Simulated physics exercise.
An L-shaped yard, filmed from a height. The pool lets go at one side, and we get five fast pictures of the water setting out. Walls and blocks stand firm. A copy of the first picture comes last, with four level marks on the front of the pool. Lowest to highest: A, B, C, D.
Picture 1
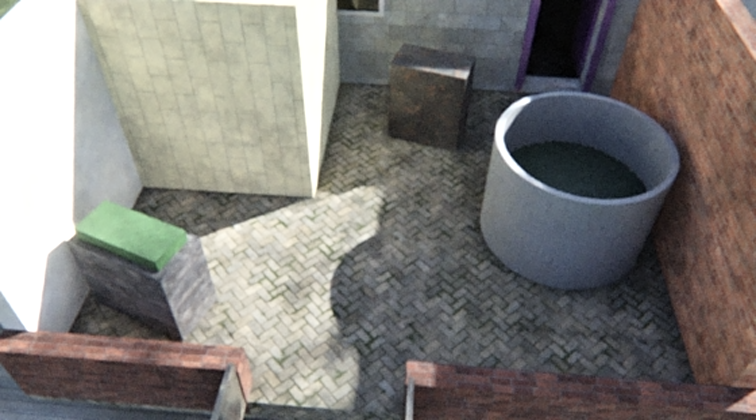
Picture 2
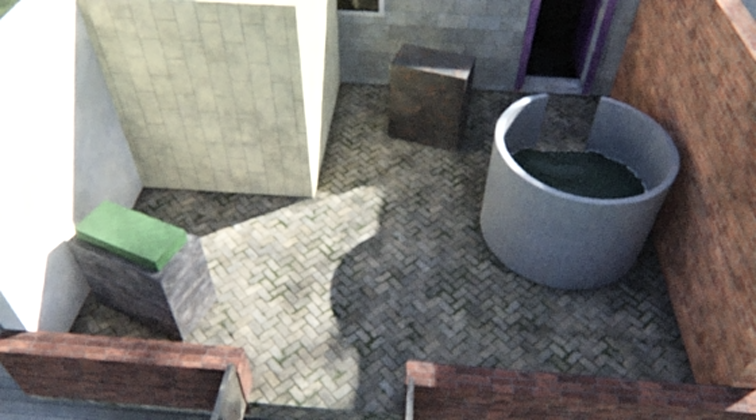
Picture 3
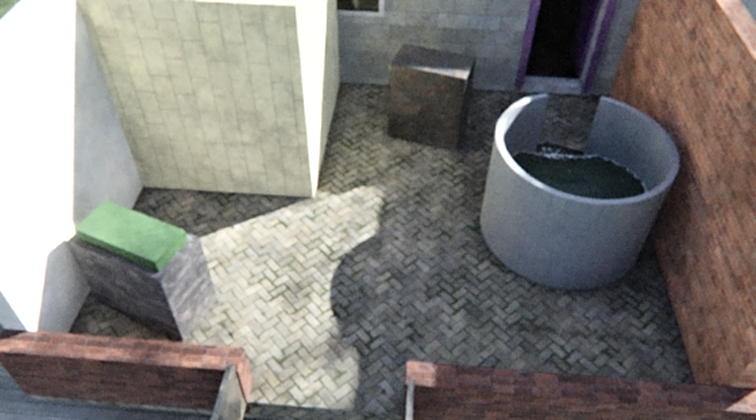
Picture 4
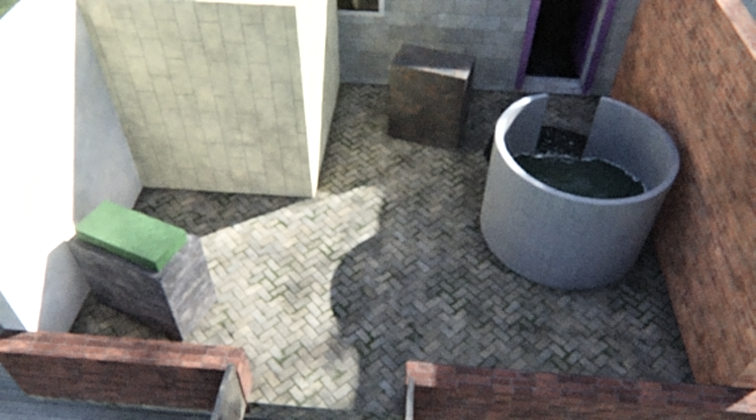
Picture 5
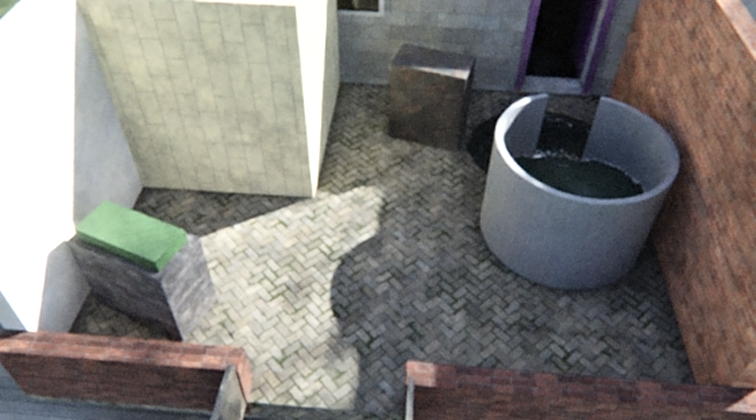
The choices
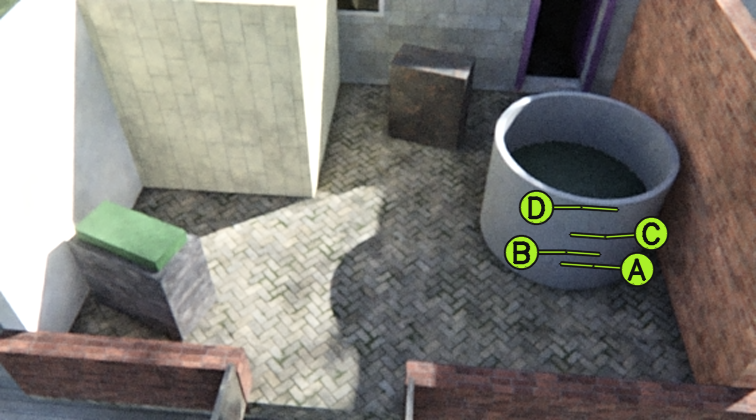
The footage shows a paved, walled yard from above, where a gap appears in the far side of a round grey tank and dark water pours through it, spreading over the paving behind and to the left of the tank.
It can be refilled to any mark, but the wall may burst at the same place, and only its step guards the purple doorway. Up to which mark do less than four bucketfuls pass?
Use level A.
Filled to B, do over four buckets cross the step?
Yes, that goes wrong.
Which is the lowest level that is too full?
It is B.
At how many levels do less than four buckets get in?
One of them.
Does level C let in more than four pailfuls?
Yes, it does.
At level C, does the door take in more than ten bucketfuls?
Yes, it does.
In lime, A at (577, 264); B at (582, 253); C at (588, 235); D at (598, 208); from the bottom up A, B, C, D.
If A is chosen, a bucket or two gets in.
If B is chosen, about 10 bucketfuls get in.
If C is chosen, dozens of bucketfuls pour in.
If D is chosen, dozens of bucketfuls pour in.
